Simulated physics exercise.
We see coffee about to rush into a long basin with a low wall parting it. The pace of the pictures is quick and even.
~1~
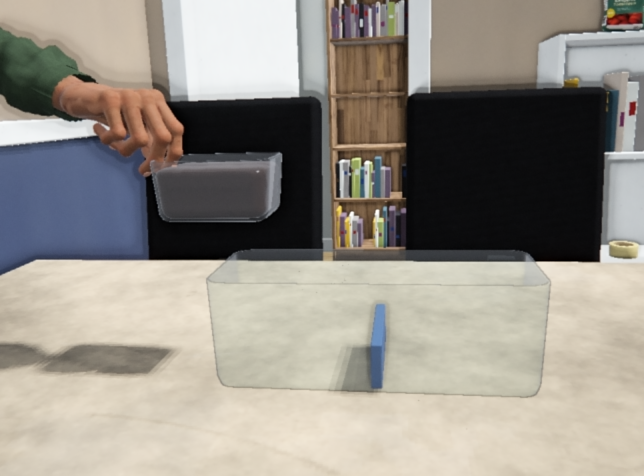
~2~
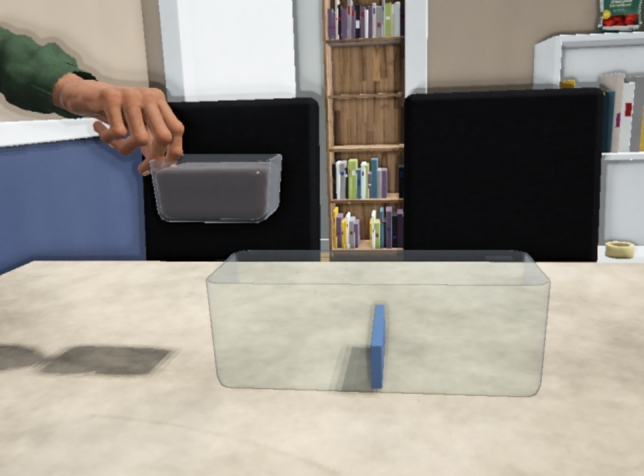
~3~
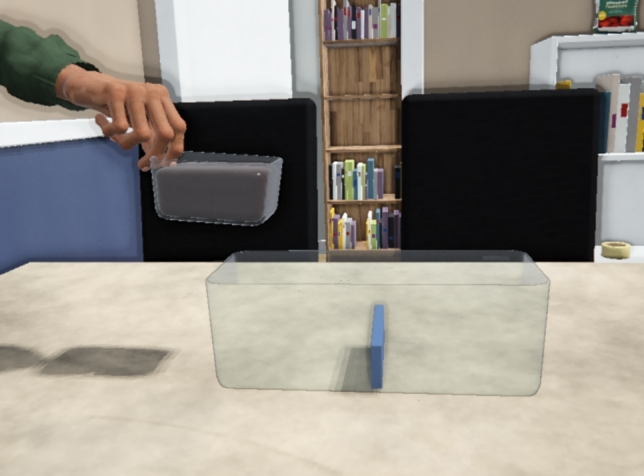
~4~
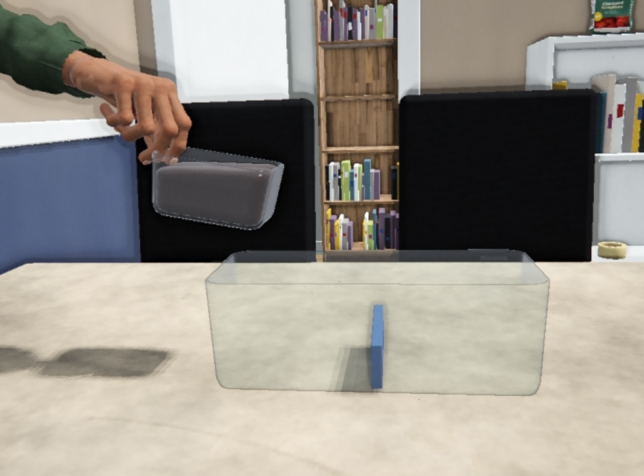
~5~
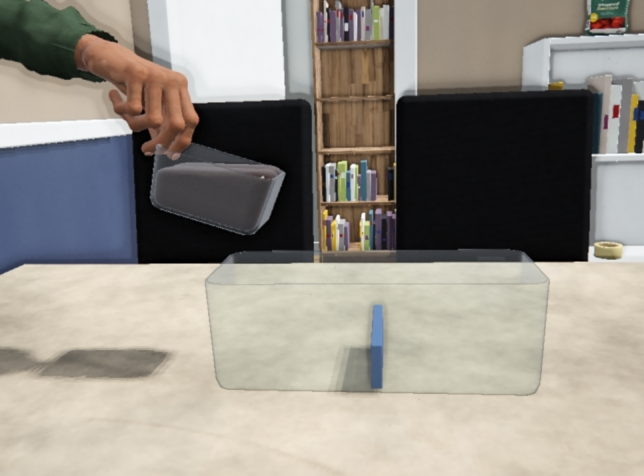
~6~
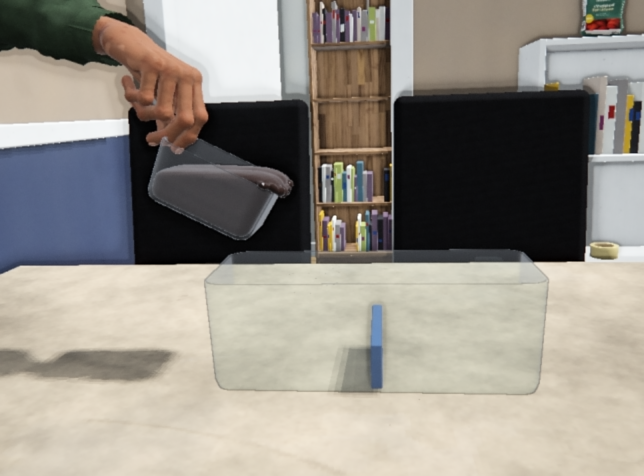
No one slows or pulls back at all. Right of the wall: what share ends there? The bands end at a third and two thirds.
The share that settles right of the wall is smaller than one third, as I see it.
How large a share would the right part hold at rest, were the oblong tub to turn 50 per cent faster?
About 5 in a hundred.
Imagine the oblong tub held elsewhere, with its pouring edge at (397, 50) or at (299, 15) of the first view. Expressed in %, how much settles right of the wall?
Start one gives some 95 %, start two some 65 %.
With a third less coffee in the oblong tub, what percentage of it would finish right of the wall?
Estimate: Around 0 per cent.
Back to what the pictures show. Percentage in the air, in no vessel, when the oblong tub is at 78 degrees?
Something like 25 per cent of it.
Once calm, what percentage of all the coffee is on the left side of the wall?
Share: Roughly 95 %.
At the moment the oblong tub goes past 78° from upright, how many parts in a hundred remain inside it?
About 25 % remains.
A moment on, the oblong tub is tipped on its side and 27 per cent is still to pour, 46 is left of the wall and 0 right of it.
Next, the oblong tub is tipped on its side and 7 per cent is still to pour, 86 is left of the wall and 3 right of it.
Then the oblong tub is tipped on its side and 2 per cent is still to pour, 93 is left of the wall and 4 right of it.
Later the oblong tub is tipped on its side and 0 per cent is still to pour, 95 is left of the wall and 4 right of it.
Finally, 95 per cent lies left of the wall, 4 right of it and 0 outside.
